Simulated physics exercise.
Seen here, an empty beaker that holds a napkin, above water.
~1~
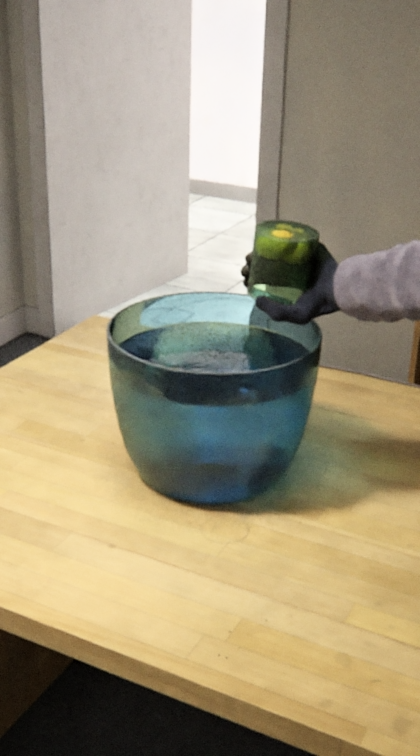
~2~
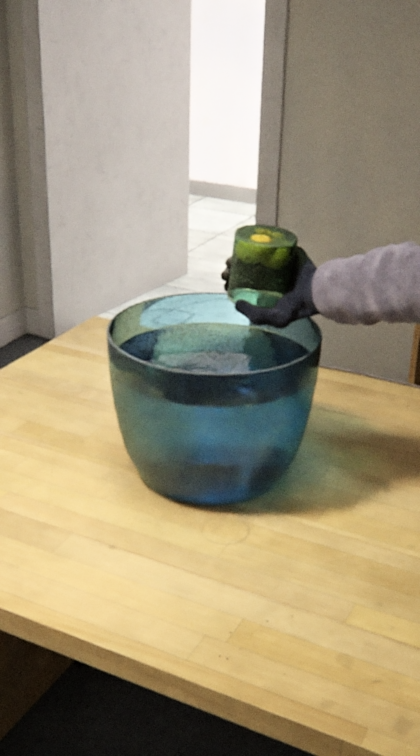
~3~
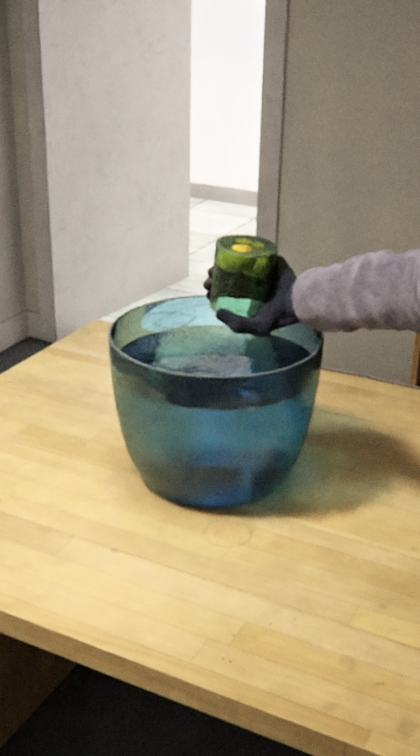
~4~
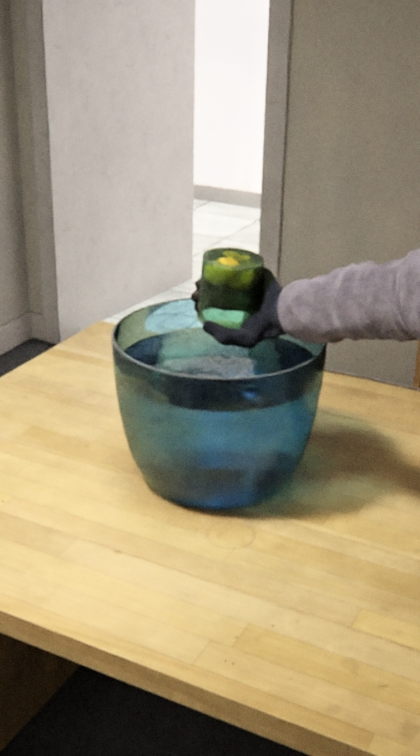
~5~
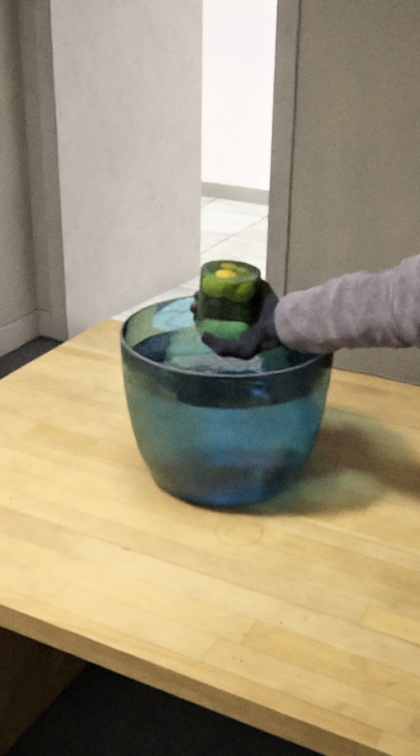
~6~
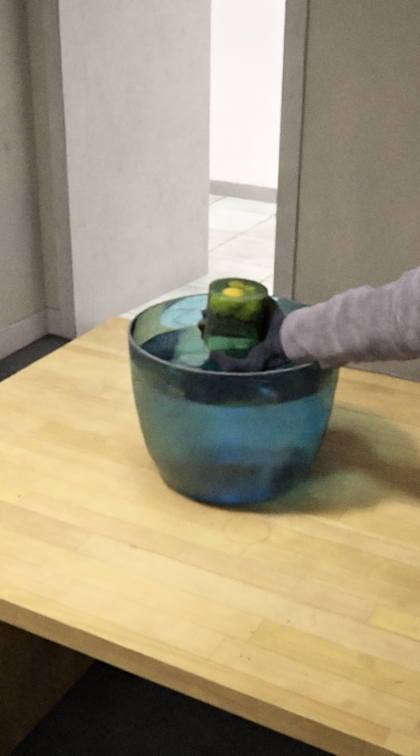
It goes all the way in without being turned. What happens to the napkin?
The napkin stays dry.
Shortly, the beaker enters the water.
Then, air is trapped inside and holds the level down.
At the finish, the beaker is under, still full of air, and the napkin is dry.
